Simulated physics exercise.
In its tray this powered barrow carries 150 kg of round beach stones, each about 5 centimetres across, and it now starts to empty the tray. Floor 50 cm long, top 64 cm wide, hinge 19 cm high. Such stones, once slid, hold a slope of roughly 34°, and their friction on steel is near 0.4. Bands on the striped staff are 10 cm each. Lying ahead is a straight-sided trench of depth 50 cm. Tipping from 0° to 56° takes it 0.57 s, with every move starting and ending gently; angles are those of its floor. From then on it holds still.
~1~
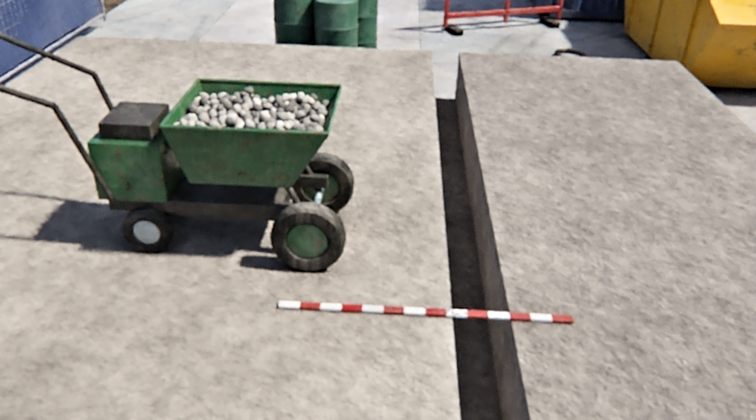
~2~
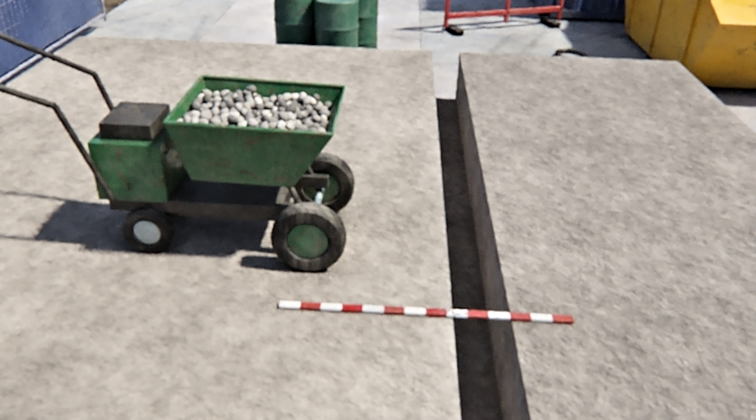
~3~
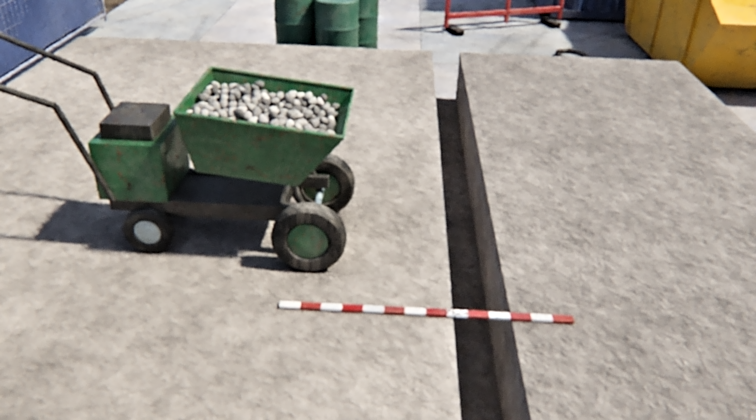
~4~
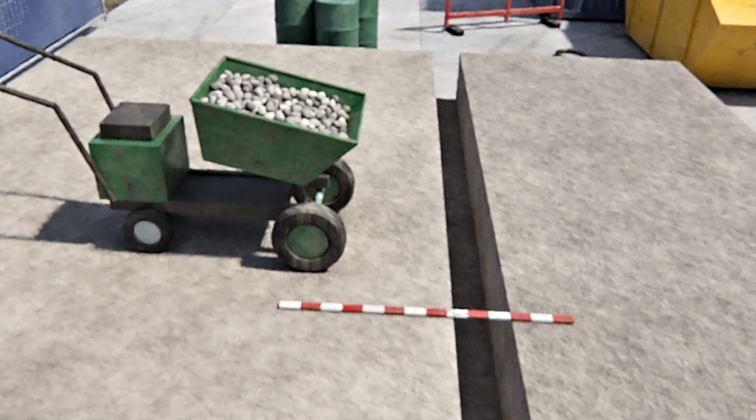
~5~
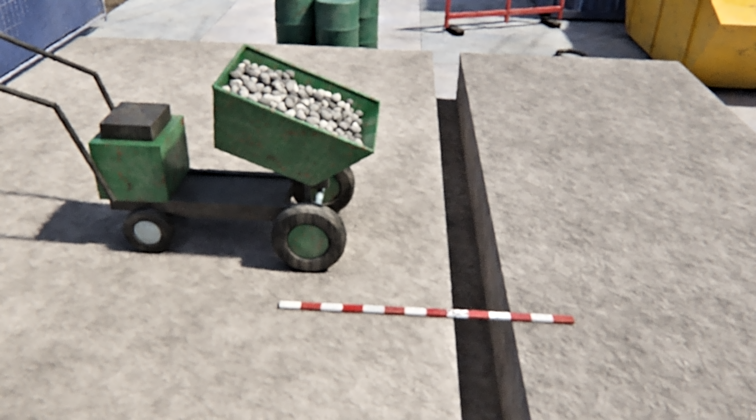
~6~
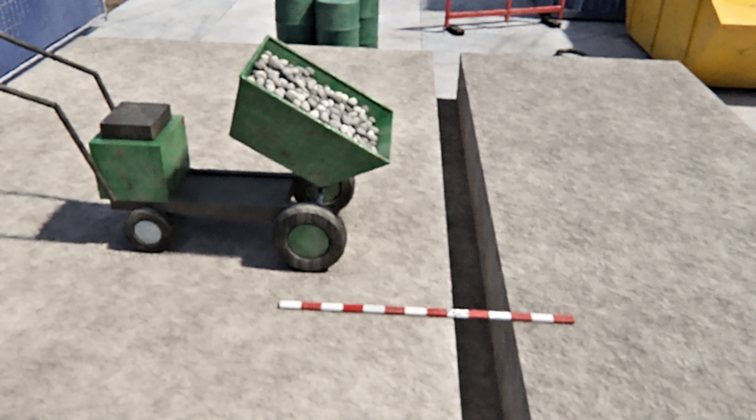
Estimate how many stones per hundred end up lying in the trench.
35 %.
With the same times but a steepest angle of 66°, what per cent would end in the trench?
It would be close to 55 percent.
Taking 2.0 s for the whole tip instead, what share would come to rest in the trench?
It'd be some 40 per cent.
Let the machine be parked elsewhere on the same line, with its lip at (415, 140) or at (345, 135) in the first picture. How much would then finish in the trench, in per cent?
Around 5 and then 35 percent.
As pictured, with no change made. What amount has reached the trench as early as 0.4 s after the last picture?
5 per cent, give or take.
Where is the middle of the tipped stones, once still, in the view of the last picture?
The resting stones are centred at roughly (477, 306).
Then, 0.1 s after the last picture the floor is at 48°, 100 % in the tray; the foremost stones are at (399, 167).
Then, 0.4 s after the last picture the floor is at 56°, 88 % in the tray, 7 % short of the trench, 5 % in the trench; the foremost stones are at (472, 222).
Then, 0.7 s after the last picture the floor is at 56°, 50 % in the tray, 8 % short of the trench, 25 % in the trench, 17 % past the trench; the foremost stones are at (583, 252).
Then, 2.7 s after the last picture the floor is at 56°, 41 % in the tray, 6 % short of the trench, 35 % in the trench, 18 % past the trench; the foremost stones are at (733, 261).
